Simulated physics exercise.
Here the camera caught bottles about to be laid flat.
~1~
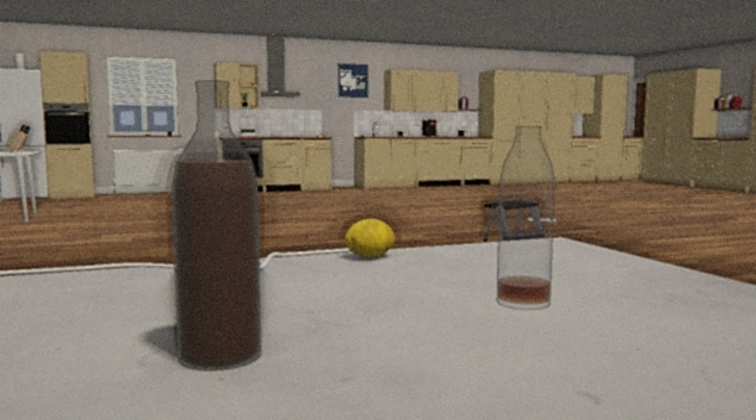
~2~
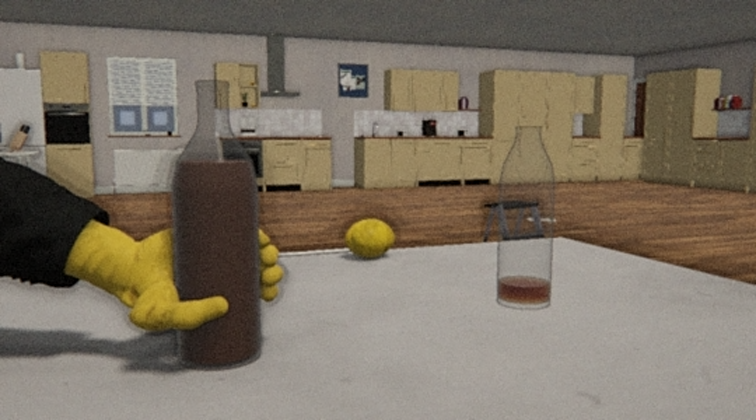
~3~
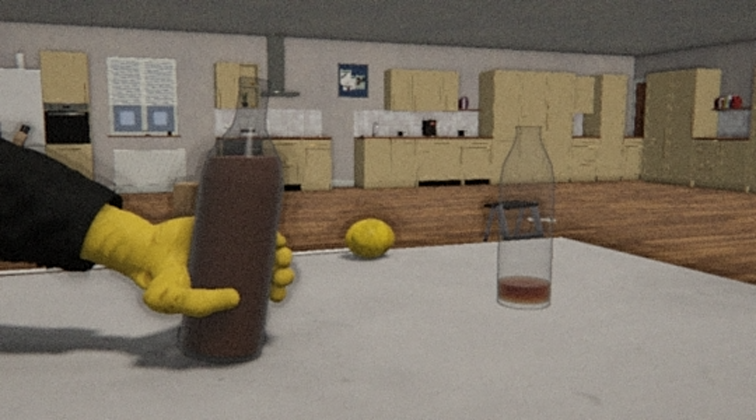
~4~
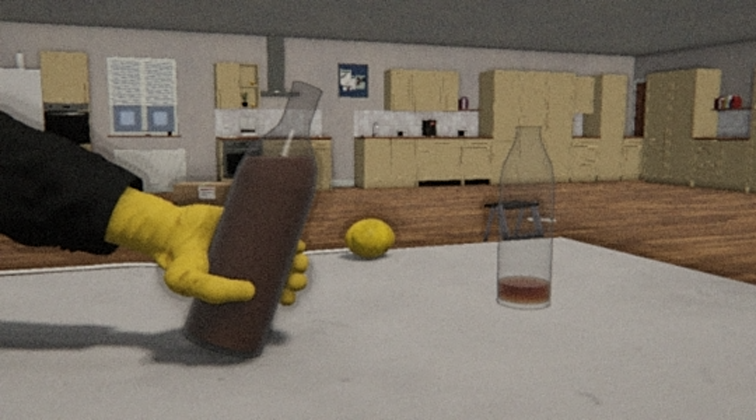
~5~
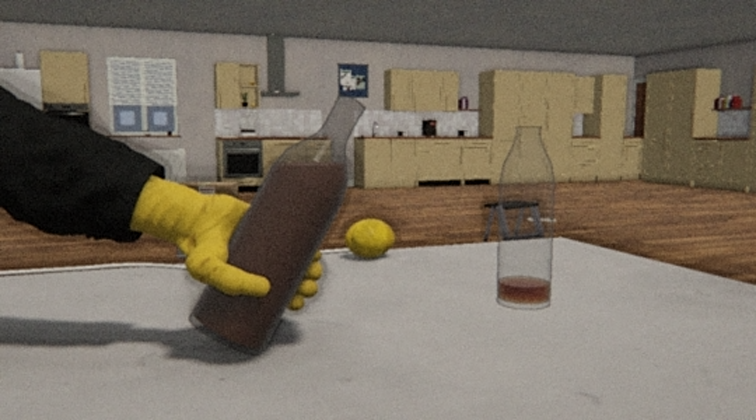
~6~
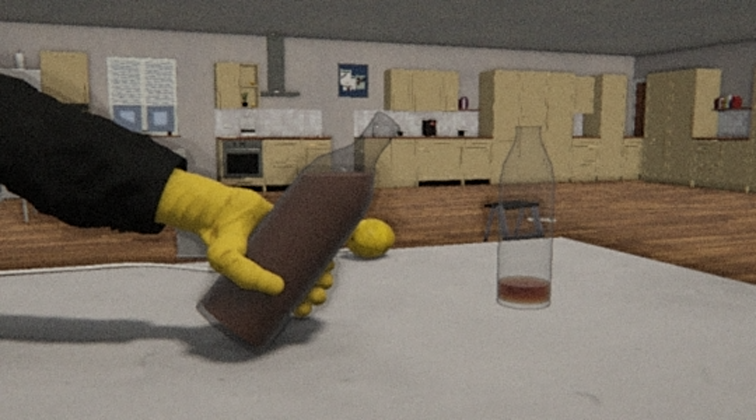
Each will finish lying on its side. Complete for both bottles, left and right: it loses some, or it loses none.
Left: It loses some. Right: It loses none.
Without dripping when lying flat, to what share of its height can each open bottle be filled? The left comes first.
Around 24 percent, then around 24 percent.
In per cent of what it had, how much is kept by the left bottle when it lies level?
Roughly 35 in a hundred is kept.
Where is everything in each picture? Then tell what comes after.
Both stand upright; left bottle (216, 219) about two thirds full, open; right bottle (526, 213) nearly empty, open, in the first picture.
A hand takes the left bottle; left bottle about two thirds full, surface at (215, 162); right bottle nearly empty, surface at (524, 282), in the second picture.
The left bottle leans; left bottle (239, 213) about two thirds full; right bottle (526, 213) nearly empty, in the third picture.
The left bottle leans; left bottle about two thirds full, surface at (284, 158); right bottle nearly empty, surface at (524, 282), in the fourth picture.
The left bottle leans; left bottle (292, 214) tipped 30°; right bottle (526, 213) nearly empty, in the fifth picture.
The left bottle leans; left bottle (313, 220) tipped 40°, open; right bottle nearly empty, surface at (524, 282), open, in the sixth picture.
Next, the left bottle is nearly down; left bottle, dry at the neck.
After that, the left bottle lies flat; left bottle, some has come out.
Finally, both lie flat; left bottle, some has come out; right bottle, dry at the neck.
